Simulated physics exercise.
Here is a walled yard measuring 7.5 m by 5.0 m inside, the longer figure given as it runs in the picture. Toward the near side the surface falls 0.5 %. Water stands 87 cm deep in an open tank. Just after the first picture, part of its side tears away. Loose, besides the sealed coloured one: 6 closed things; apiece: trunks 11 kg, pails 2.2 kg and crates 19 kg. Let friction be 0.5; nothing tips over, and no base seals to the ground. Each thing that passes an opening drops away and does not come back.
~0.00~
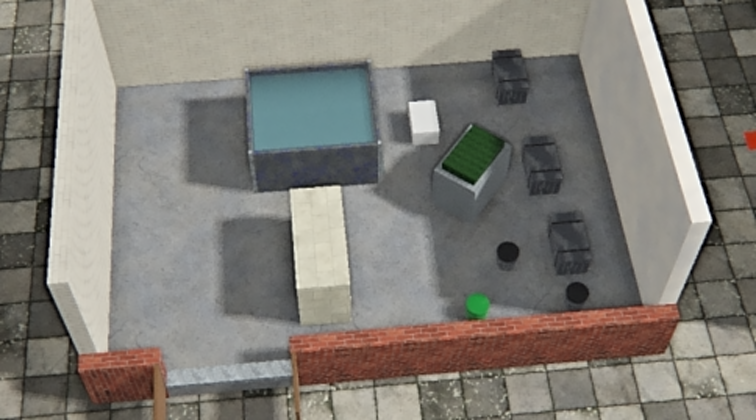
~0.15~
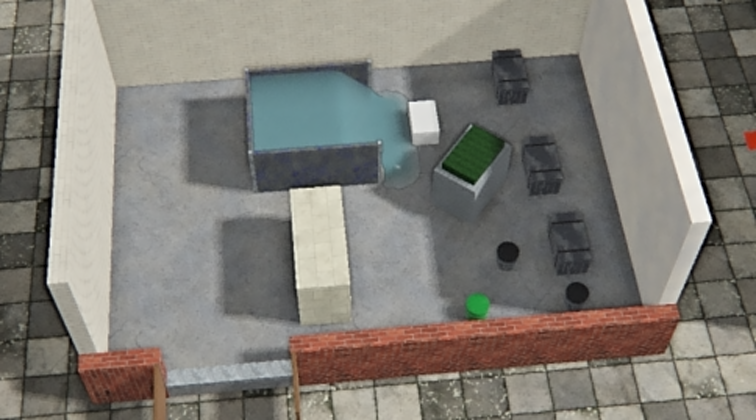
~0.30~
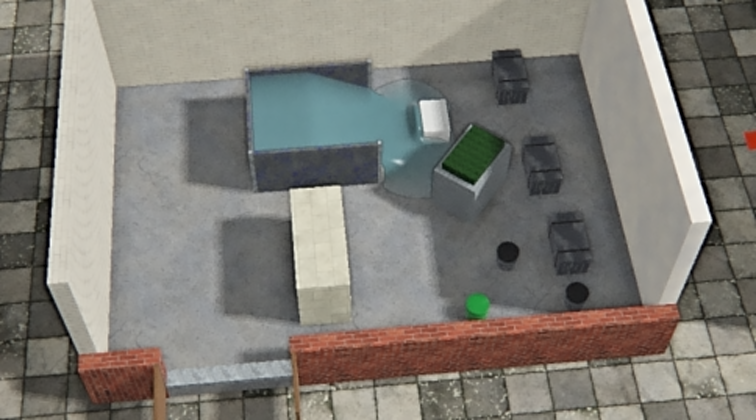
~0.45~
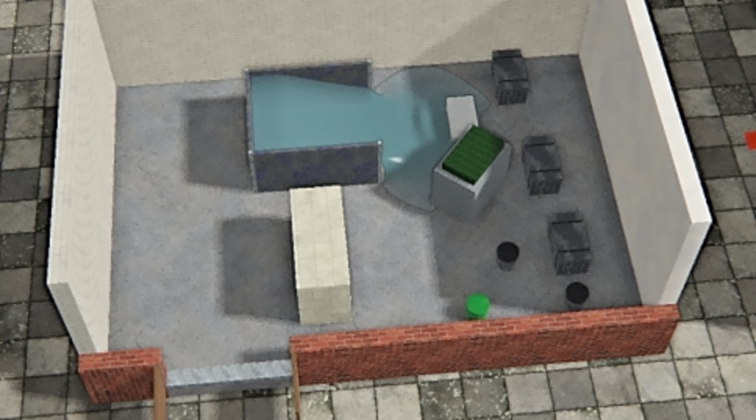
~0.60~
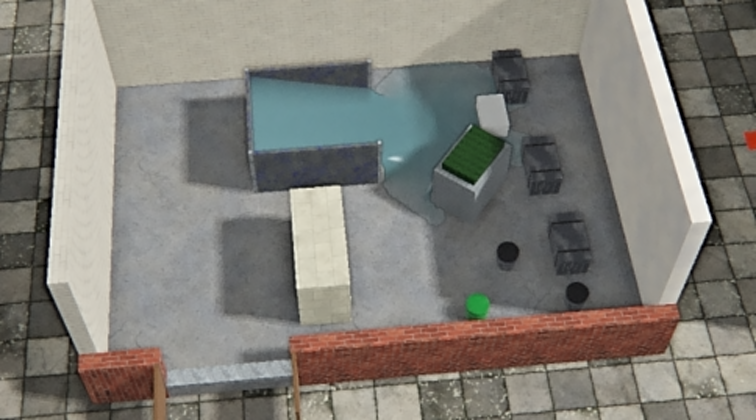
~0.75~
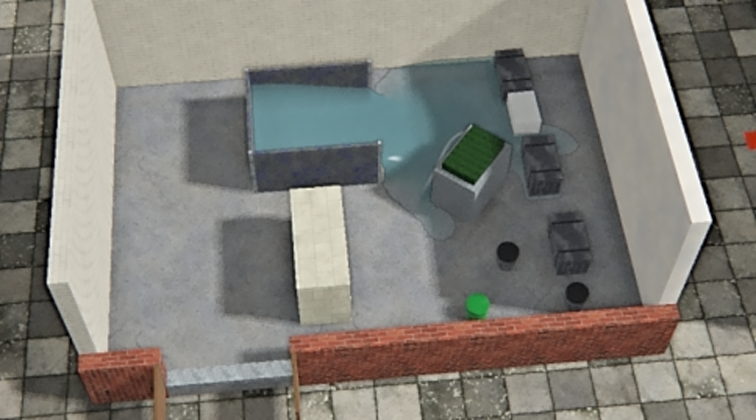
The video shows a walled yard where water pours from the right side of an open tank and spreads across the floor, pushing a white box rightward past a green-topped block, while the green pail and other objects stay still.
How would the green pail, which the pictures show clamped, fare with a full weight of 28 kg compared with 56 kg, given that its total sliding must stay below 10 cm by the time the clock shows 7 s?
Chances are it needs the bigger mass.
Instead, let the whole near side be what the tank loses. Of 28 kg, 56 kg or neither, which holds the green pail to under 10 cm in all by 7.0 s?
Then only the heavier mass suffices.
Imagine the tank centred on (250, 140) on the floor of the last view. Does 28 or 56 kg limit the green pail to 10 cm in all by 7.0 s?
In that case the answer is that just the bigger mass works.
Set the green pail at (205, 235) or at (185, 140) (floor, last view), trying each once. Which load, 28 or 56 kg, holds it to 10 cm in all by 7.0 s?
Try 1: Lesser mass sufficient. Try 2: Lesser mass sufficient.
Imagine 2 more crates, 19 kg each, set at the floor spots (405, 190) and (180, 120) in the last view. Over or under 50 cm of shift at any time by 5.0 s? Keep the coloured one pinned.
Result, in order - above threshold; below threshold.
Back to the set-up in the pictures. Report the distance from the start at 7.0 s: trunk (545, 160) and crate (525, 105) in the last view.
200 cm and 350 cm.
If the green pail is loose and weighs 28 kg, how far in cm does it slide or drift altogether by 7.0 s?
Adding it all up, something like 30 cm.
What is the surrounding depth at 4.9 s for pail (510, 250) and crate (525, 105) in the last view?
First about 21 cm, second about 23 cm.
After 1.4 s the green pail would be 0 cm from its start with 28 kg and 0 cm from its start with 56 kg; 0 cm of water round it then.
After 3.1 s the green pail would be 0 cm from its start with 28 kg and 0 cm from its start with 56 kg; 2 cm of water round it then.
After 4.9 s the green pail would be 28 cm from its start with 28 kg and 1 cm from its start with 56 kg; 15 cm of water round it then.
After 7.0 s the green pail would be 33 cm from its start with 28 kg and 1 cm from its start with 56 kg; 9 cm of water round it then.
